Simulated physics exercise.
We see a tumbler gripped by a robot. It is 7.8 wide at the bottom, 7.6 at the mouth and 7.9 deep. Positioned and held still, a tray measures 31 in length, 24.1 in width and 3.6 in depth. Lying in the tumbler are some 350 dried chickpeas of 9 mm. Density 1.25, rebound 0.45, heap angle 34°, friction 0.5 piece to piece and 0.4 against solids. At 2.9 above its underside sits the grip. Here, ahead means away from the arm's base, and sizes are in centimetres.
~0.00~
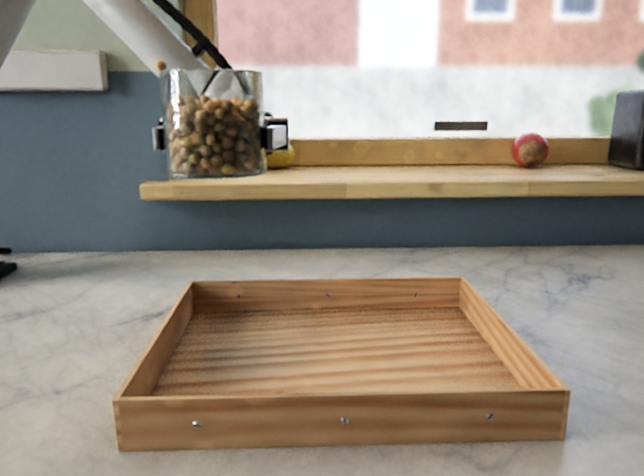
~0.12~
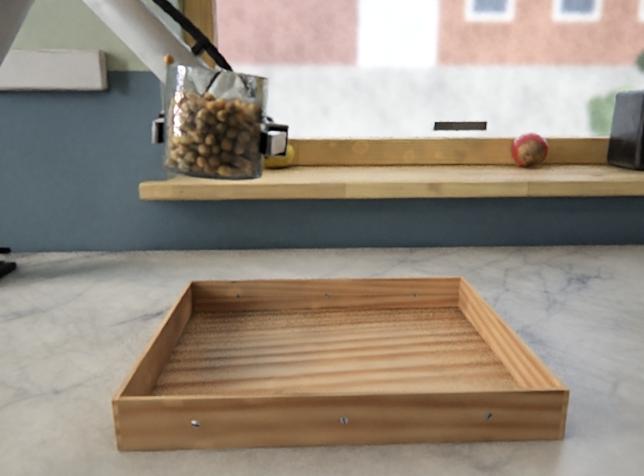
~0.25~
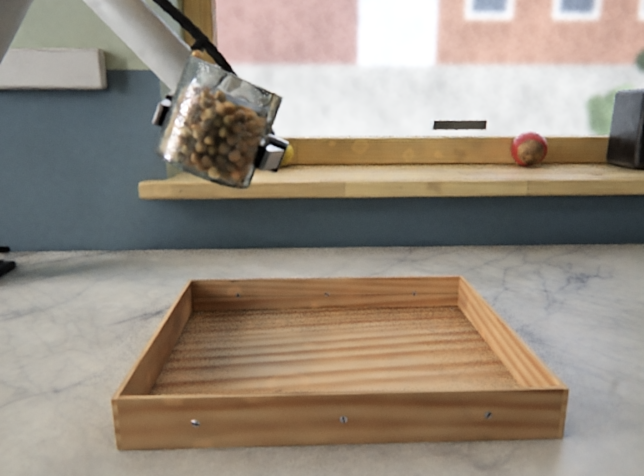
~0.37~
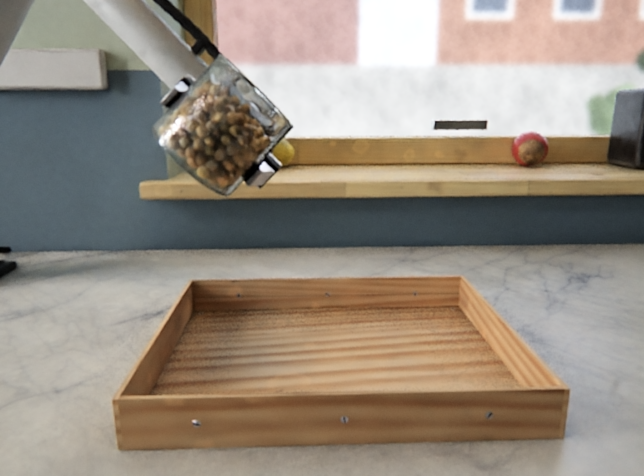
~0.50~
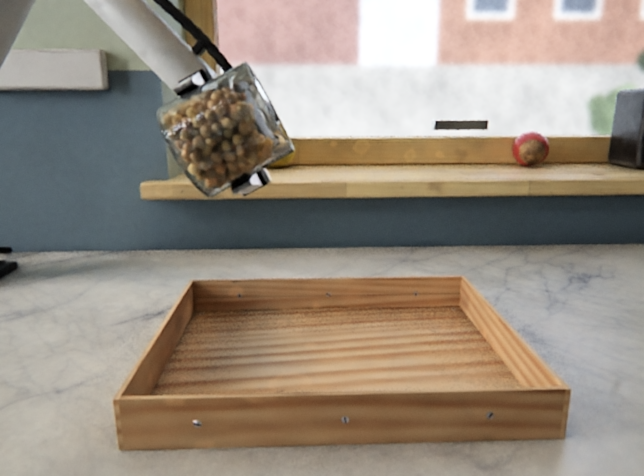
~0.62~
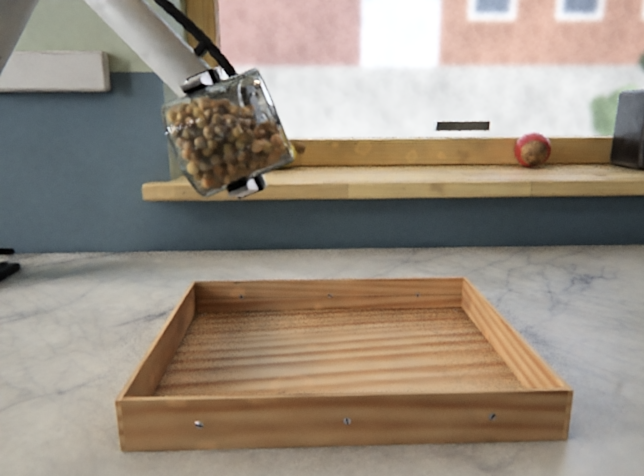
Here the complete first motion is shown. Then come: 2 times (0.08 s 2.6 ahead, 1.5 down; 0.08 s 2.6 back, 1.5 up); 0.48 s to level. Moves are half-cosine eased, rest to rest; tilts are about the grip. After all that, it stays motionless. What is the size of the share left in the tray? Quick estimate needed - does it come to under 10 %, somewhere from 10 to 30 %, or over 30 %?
It comes to somewhere from 10 to 30 %.
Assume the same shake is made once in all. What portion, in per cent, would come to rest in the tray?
Expected share: About 15 %.
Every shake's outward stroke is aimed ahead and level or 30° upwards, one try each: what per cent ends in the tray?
You'd get about 45 per cent with the first setting and about 60 per cent with the second.
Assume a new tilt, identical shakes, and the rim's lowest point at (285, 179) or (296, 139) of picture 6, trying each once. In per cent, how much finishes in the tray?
Close to 55 percent for the first and close to 10 percent for the second.
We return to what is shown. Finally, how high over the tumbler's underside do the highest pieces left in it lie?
Height at rest: About 7.0 centimetres.
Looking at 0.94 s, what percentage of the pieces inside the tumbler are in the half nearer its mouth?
Around 50 per cent of it.
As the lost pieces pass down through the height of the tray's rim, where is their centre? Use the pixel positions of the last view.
(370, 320).
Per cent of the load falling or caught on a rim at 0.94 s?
Around 7 per cent of the load.
By 0.94 s, tilted 69° forward, highest piece 23 above the table; 306 in the tumbler, 22 in the tray, 23 in flight or on a rim.
By 1.26 s, tilted 17° forward, highest piece 25 above the table; 289 in the tumbler, 62 in the tray.
By 1.62 s, level, highest piece 25 above the table; 289 in the tumbler, 62 in the tray.
By 2.67 s, level, highest piece 24 above the table; 289 in the tumbler, 62 in the tray.
Final count, 289 in the tumbler, 62 in the tray. That is 18 % in the tray.
